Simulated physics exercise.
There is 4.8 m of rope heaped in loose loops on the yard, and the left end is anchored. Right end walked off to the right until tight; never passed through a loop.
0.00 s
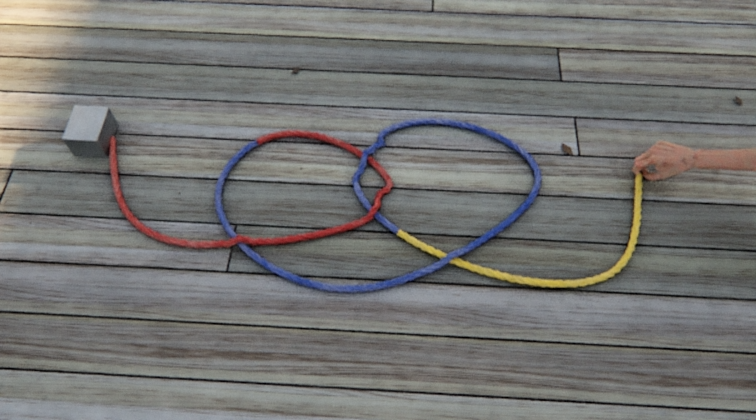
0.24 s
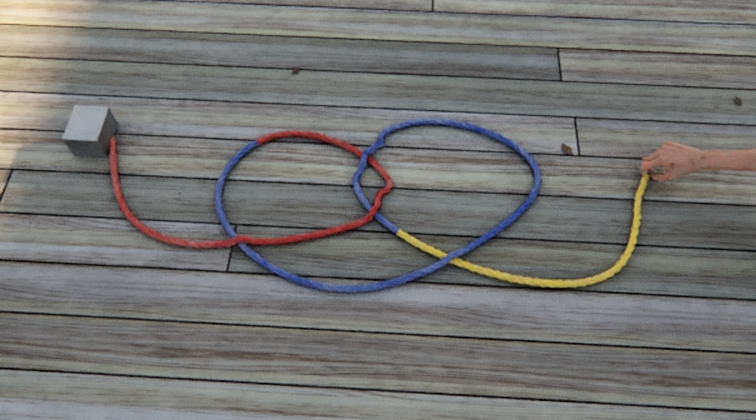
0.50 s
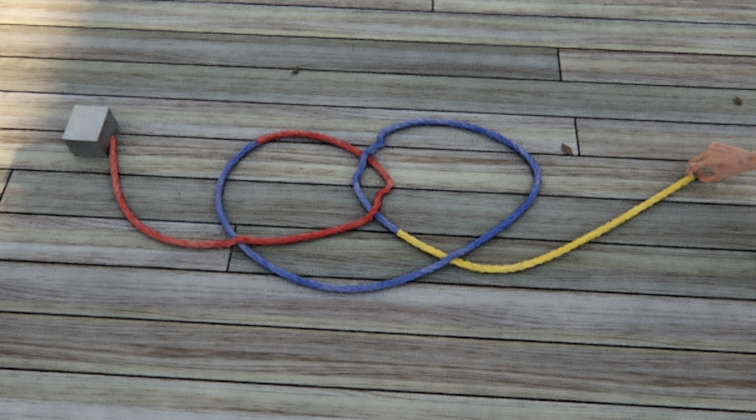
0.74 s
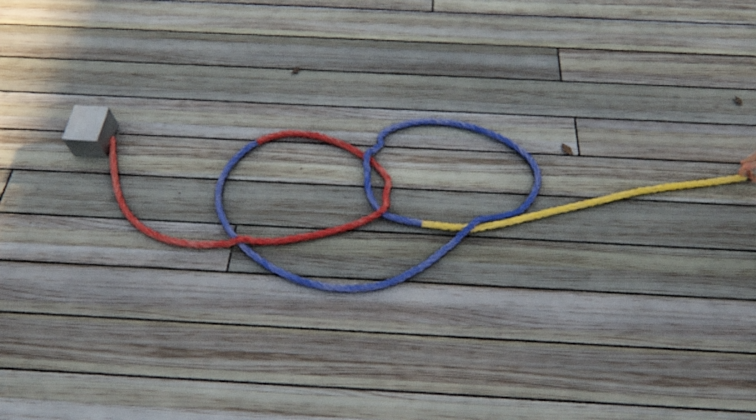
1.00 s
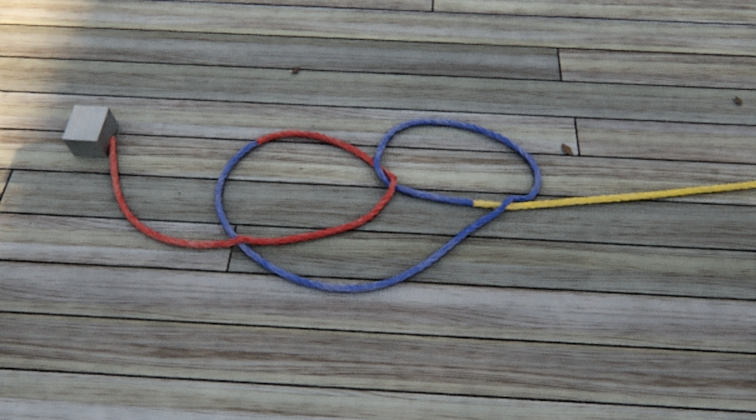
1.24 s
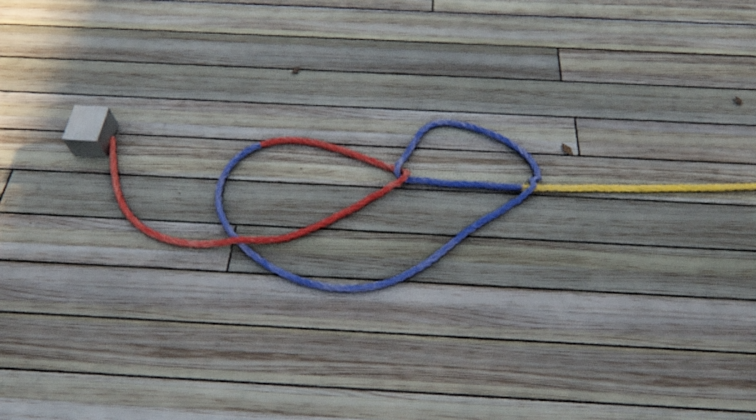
On a wooden deck, a hand pulls the rope's yellow end right, narrowing its loops.
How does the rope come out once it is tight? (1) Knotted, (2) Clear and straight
1, knotted.
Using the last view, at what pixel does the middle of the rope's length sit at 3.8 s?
Mid-length point: Approx. (535, 203) px.
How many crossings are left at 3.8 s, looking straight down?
Seen from above, the tally is 4.
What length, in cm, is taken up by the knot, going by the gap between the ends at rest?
I'd put it at close to 20 cm.
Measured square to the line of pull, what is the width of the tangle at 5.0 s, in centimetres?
At that time the loops are roughly 18 cm wide.
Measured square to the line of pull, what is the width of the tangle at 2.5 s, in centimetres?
42 cm, roughly.
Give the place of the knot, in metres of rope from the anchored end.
It ends up around 1.2 m along the rope.
After 2.5 s, the ends are 2.8 m apart, loops still 42 cm across.
After 3.8 s, the ends are 3.6 m apart, loops still 19 cm across.
After 5.0 s, the ends are 4.4 m apart, loops still 18 cm across.
After 6.3 s, the ends are 4.6 m apart, loops still 7 cm across.
After 6.6 s, the ends are 4.6 m apart, loops still 8 cm across.
